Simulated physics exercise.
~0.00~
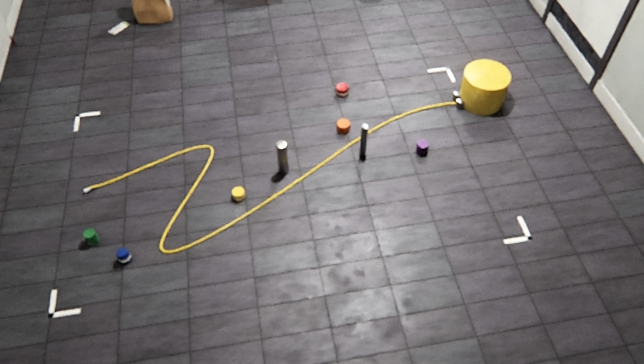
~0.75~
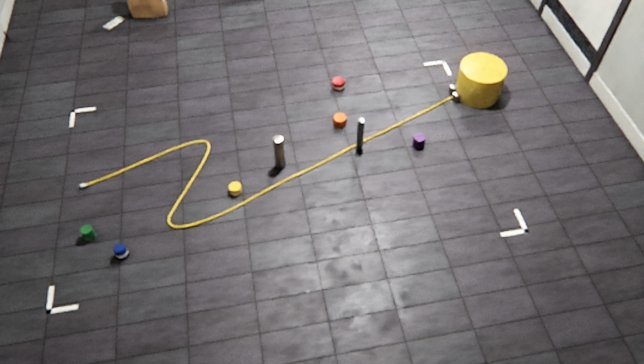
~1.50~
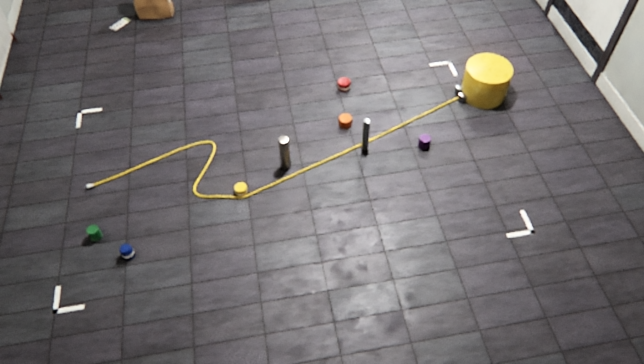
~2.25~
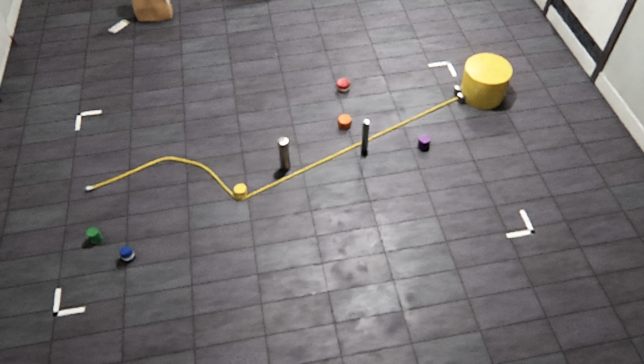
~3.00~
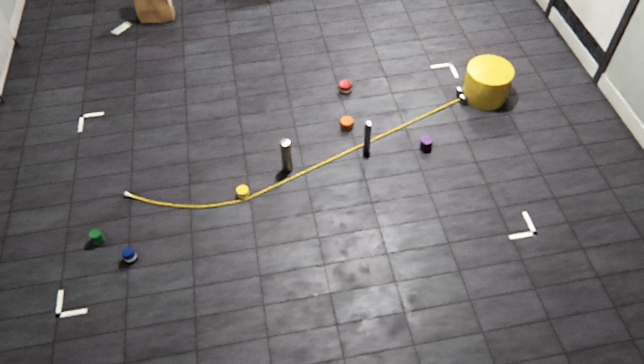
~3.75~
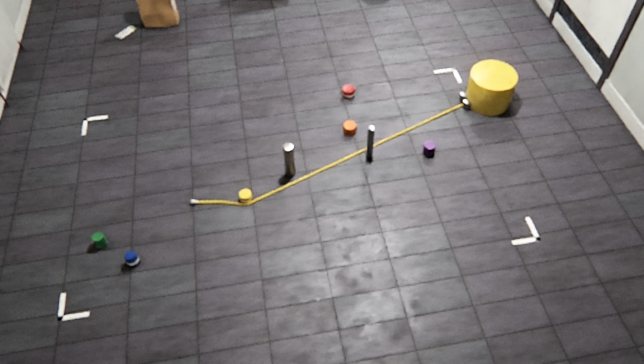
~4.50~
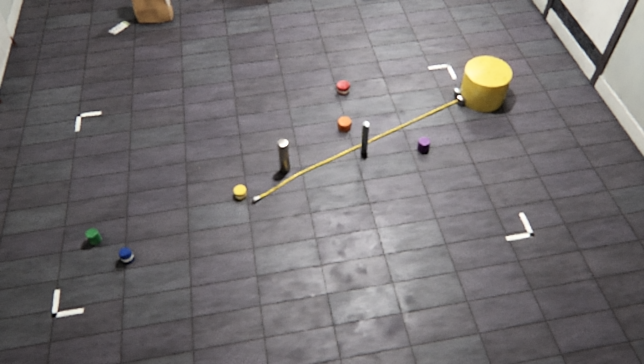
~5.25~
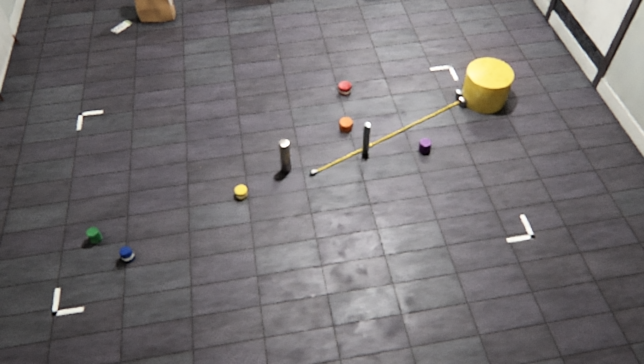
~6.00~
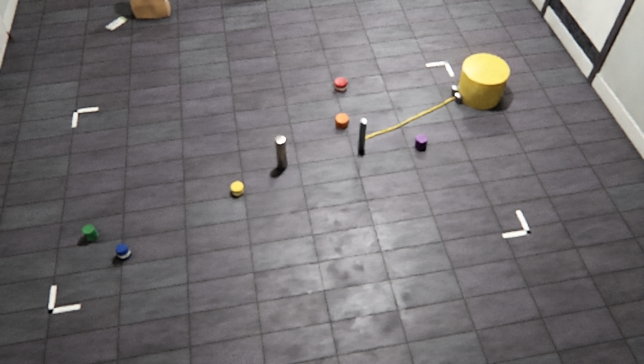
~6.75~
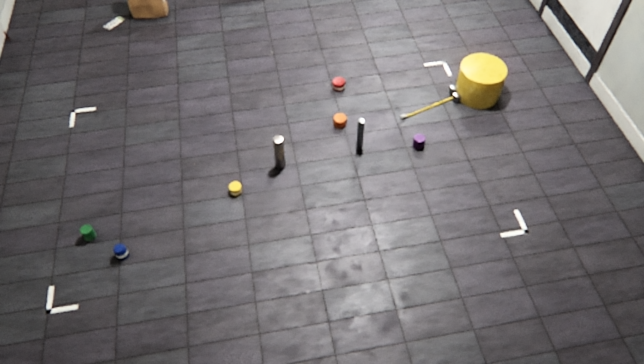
Yellow drum reeling in a loose yellow cord past dark posts and small coloured objects, stopping with a short length out.
